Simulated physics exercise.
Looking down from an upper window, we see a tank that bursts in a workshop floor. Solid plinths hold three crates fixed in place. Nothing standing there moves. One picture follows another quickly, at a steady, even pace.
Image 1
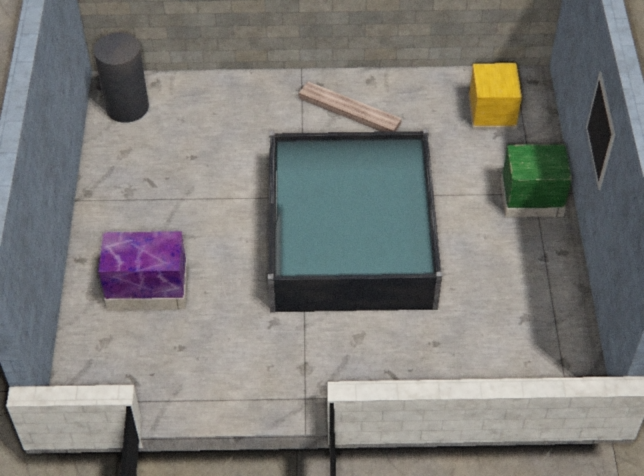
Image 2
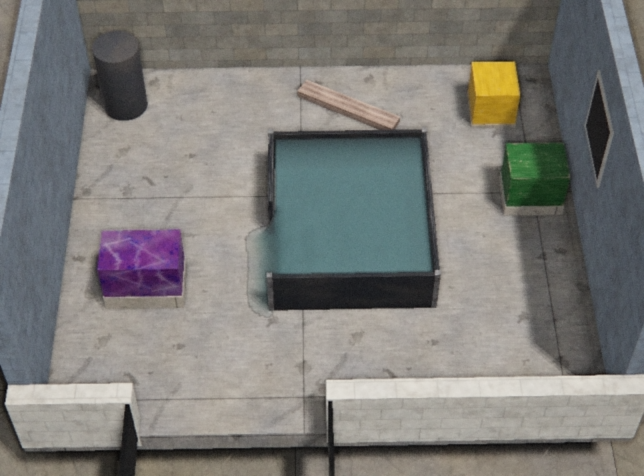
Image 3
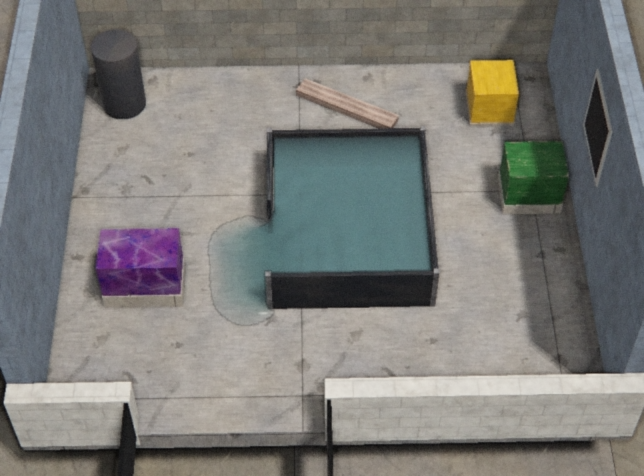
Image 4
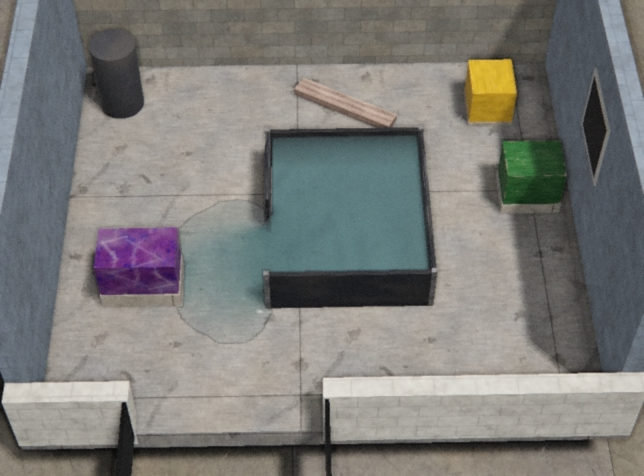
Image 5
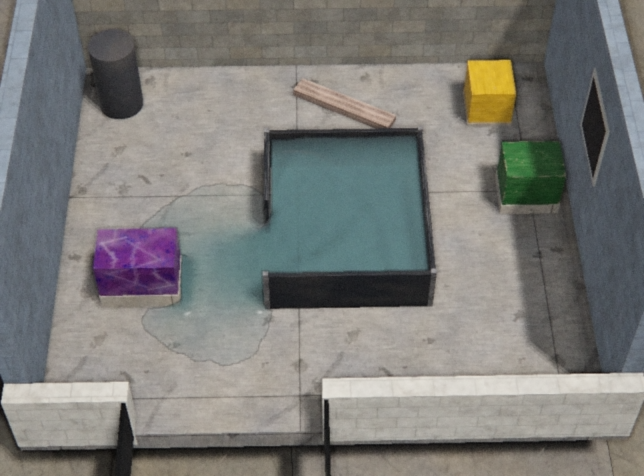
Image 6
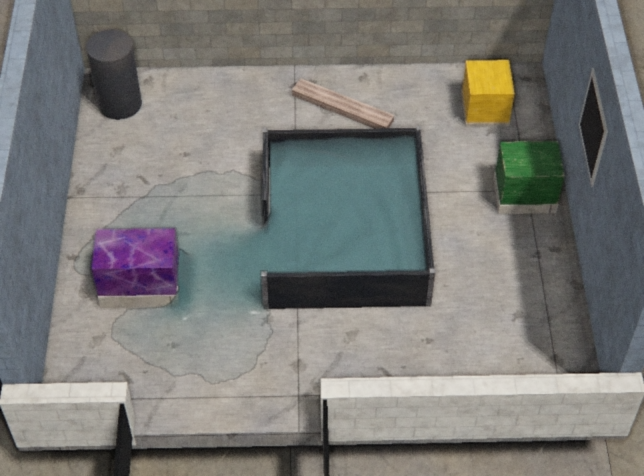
A dark-framed tank leaks water from its left side, spreading around the purple block.
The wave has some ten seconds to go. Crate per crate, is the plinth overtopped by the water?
In the end the yellow crate will meet the water; the purple crate will meet the water; the green crate will avoid the water.
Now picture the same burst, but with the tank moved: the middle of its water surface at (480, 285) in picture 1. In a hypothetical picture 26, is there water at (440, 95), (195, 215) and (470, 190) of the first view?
As listed: Not flooded, wet, free of water.
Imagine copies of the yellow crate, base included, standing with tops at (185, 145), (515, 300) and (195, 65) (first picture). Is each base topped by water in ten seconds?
Well, the first one goes wet, the second is never reached, and the third goes wet.
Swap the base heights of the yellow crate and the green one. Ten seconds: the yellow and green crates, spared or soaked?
So yellow stays unflooded, and green gets reached.
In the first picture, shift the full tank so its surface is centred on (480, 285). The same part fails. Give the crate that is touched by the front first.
The purple one.
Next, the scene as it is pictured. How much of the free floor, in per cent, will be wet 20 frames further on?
Some 40 per cent.
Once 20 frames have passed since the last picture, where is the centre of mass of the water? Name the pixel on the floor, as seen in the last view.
I'd mark it close to (226, 232).
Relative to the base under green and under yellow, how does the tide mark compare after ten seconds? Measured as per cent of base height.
Peak levels: Approx. 60 % then 180 %.
A moment on, water covers 25 % of the floor; the yellow crate not reached, the purple crate water round its plinth, the green crate not reached.
Next, water covers 30 % of the floor; the yellow crate not reached, the purple crate water round its plinth, the green crate not reached.
Then, water covers 40 % of the floor; the yellow crate not reached, the purple crate water round its plinth, the green crate not reached.
Later, water covers 60 % of the floor; the yellow crate water round its plinth, the purple crate water round its plinth, the green crate not reached.
In the end, water covers 70 % of the floor; the yellow crate was topped, the purple crate was topped, the green crate stayed above the water.
